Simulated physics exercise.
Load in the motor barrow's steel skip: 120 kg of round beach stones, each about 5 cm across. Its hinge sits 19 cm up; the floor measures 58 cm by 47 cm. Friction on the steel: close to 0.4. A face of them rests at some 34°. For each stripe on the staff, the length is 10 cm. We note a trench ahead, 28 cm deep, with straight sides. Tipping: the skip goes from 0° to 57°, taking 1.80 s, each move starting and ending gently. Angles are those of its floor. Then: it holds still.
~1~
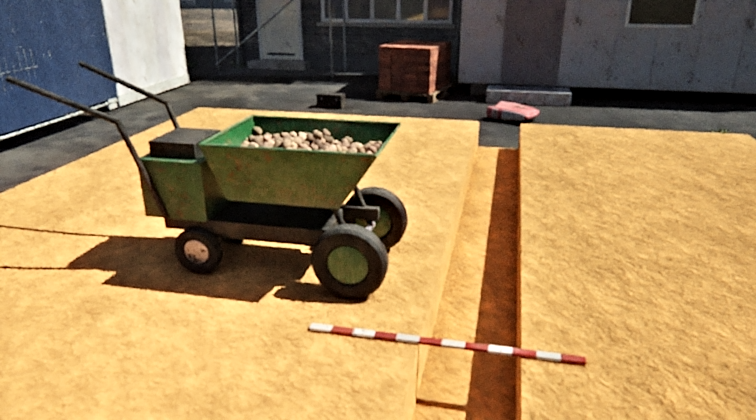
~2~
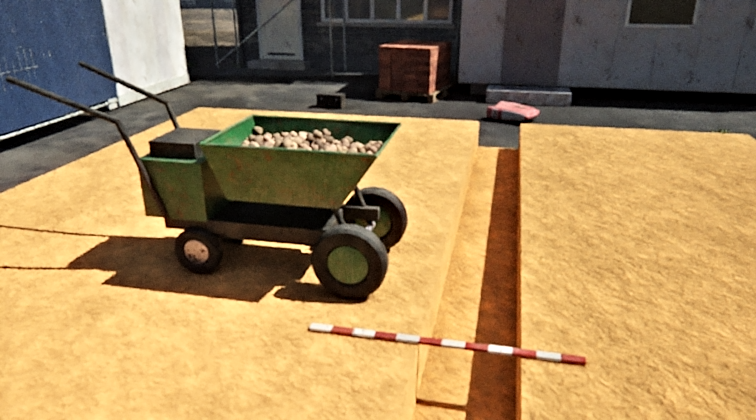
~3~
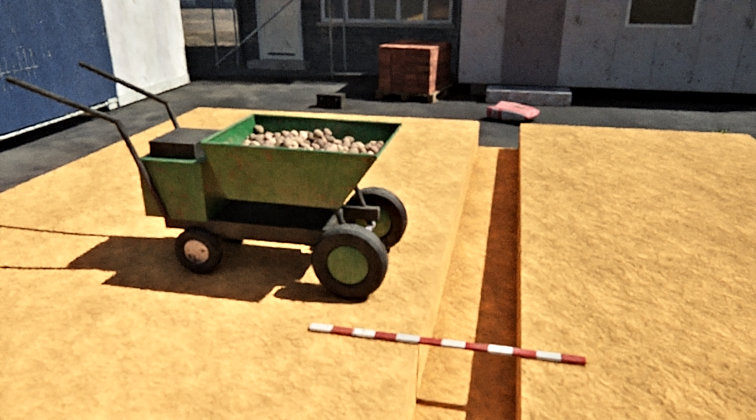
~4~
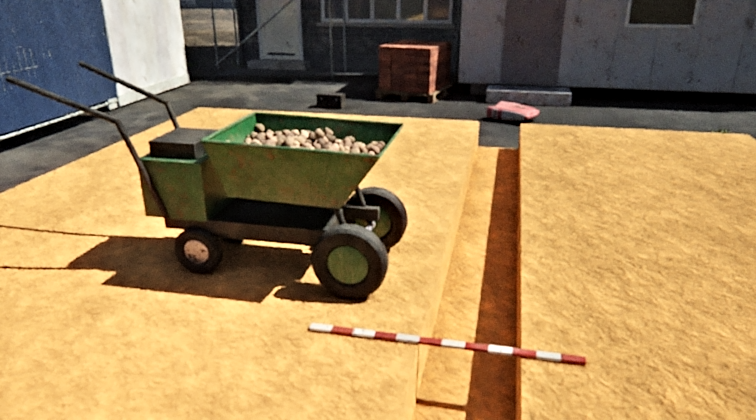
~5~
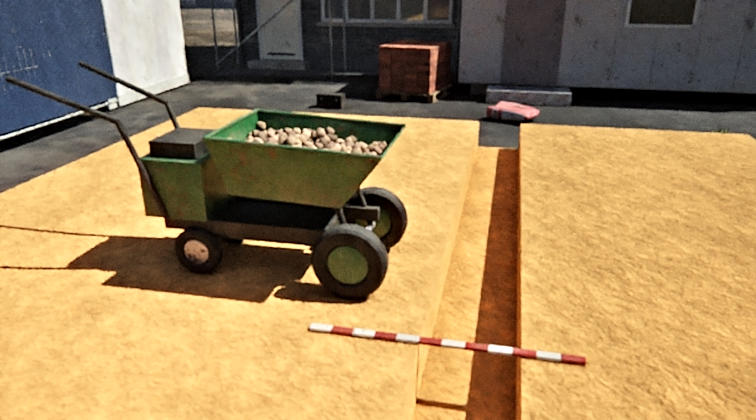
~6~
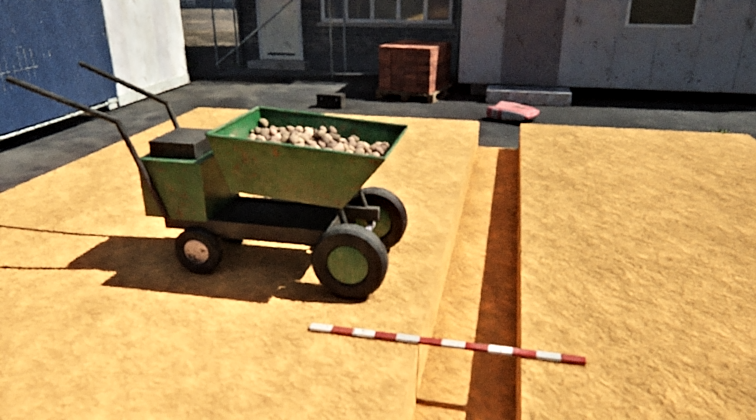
In the video, a green motor barrow loaded with rounded stones stands on sandy ground beside a straight trench and a red-and-white staff. The barrow stays in place while its skip tilts slightly toward the right.
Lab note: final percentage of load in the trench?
Approx. 58 %.
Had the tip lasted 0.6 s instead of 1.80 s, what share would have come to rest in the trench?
About 35%.
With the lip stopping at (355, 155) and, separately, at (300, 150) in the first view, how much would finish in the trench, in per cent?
65 % and 40 %.
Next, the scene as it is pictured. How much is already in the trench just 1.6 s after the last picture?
Around 20 per cent of it, at that instant.
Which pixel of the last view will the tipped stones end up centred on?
In the last view, about (488, 321).
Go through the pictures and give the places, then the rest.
The first picture shows lip at (376, 156), floor tilted 0°, highest stones at (302, 140).
In the second picture, the skip is at 0°, its lip at (376, 156); the top of the load is at (302, 140).
In the third picture, the skip is at 1°, its lip at (377, 157); the top of the load is at (299, 139).
The fourth picture shows lip at (379, 157), floor tilted 2°, highest stones at (298, 137).
The fifth picture shows lip at (382, 158), floor tilted 3°, highest stones at (294, 135).
The sixth picture shows lip at (385, 159), floor tilted 4°, highest stones at (291, 133).
Then, 1.0 s after the last picture the floor is at 48°, 100 % in the skip; the foremost stones are at (452, 201).
Then, 1.6 s after the last picture the floor is at 57°, 79 % in the skip, 19 % in the trench, 2 % past the trench; the foremost stones are at (533, 277).
Then, 2.0 s after the last picture the floor is at 57°, 59 % in the skip, 34 % in the trench, 7 % past the trench; the foremost stones are at (586, 293).
Then, 3.9 s after the last picture the floor is at 57°, 35 % in the skip, 58 % in the trench, 7 % past the trench; the foremost stones are at (619, 288).
